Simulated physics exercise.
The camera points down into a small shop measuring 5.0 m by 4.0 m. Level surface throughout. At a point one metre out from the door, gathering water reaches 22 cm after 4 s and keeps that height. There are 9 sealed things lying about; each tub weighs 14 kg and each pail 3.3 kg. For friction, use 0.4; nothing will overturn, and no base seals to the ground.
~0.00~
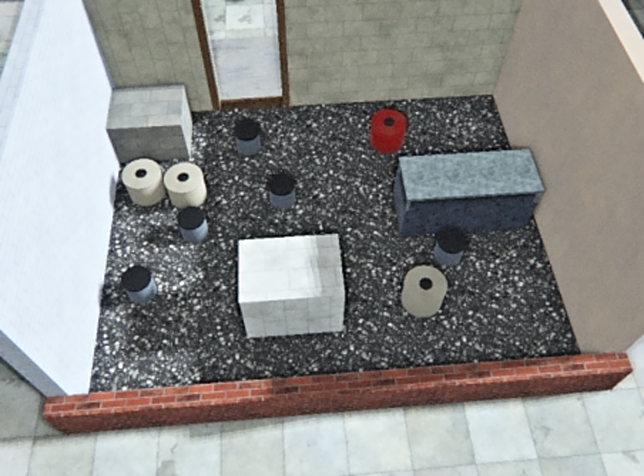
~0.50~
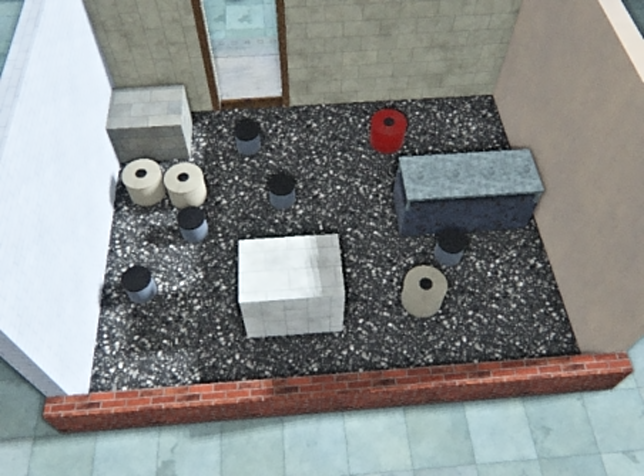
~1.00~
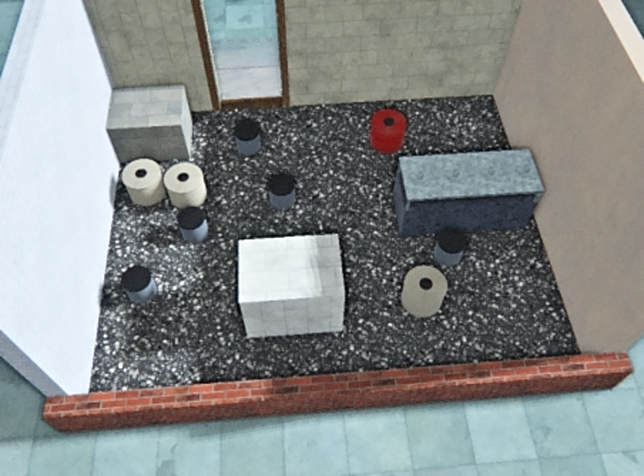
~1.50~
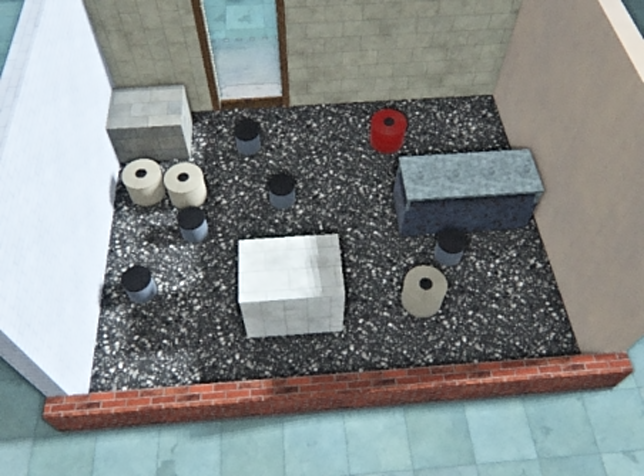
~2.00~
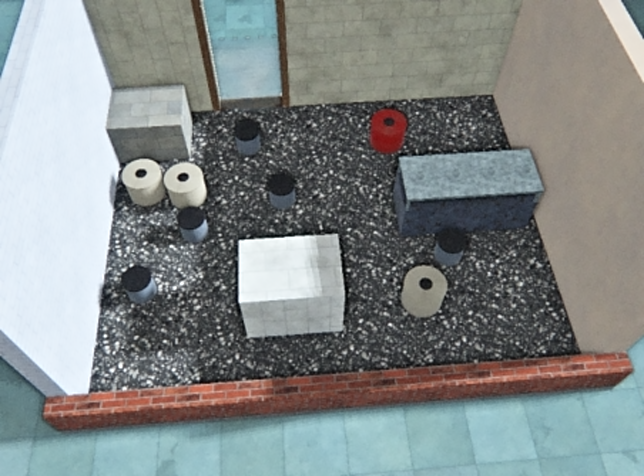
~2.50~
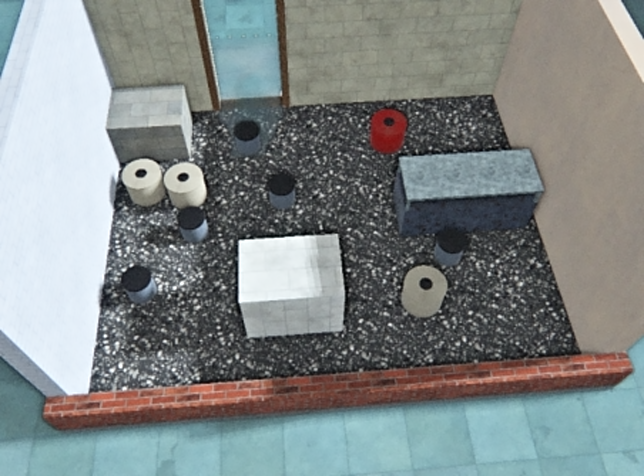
In a small walled room with a dark speckled floor, tubs and blocks stayed still while the pale ground outside turned watery blue-green, and then a little water crept in at the doorway.
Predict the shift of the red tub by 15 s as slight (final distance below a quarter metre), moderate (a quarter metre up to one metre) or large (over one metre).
Watching it, I'd expect very little movement overall.
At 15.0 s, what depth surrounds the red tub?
Near 4 cm deep.
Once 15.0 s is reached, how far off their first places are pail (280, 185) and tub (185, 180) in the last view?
First 300 cm, then 20 cm.
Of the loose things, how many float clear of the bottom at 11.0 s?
At that time, 5.
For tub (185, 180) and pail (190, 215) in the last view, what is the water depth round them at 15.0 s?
Depths: Near 10 cm, then near 10 cm.
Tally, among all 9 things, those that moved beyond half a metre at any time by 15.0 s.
I get 7.
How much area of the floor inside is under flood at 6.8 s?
I'd put it close to 13 m2.
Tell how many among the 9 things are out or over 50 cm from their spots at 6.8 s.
Tally at that time: 3.
After 3.5 s the red tub is near (389, 122), 0.0 m from its start, aground; 0 afloat.
After 6.8 s the red tub is near (389, 122), 0.0 m from its start, aground; 1 afloat.
After 11.0 s the red tub is near (389, 122), 0.0 m from its start, aground; 5 afloat.
After 15.0 s the red tub is near (389, 122), 0.0 m from its start, aground; 8 afloat.
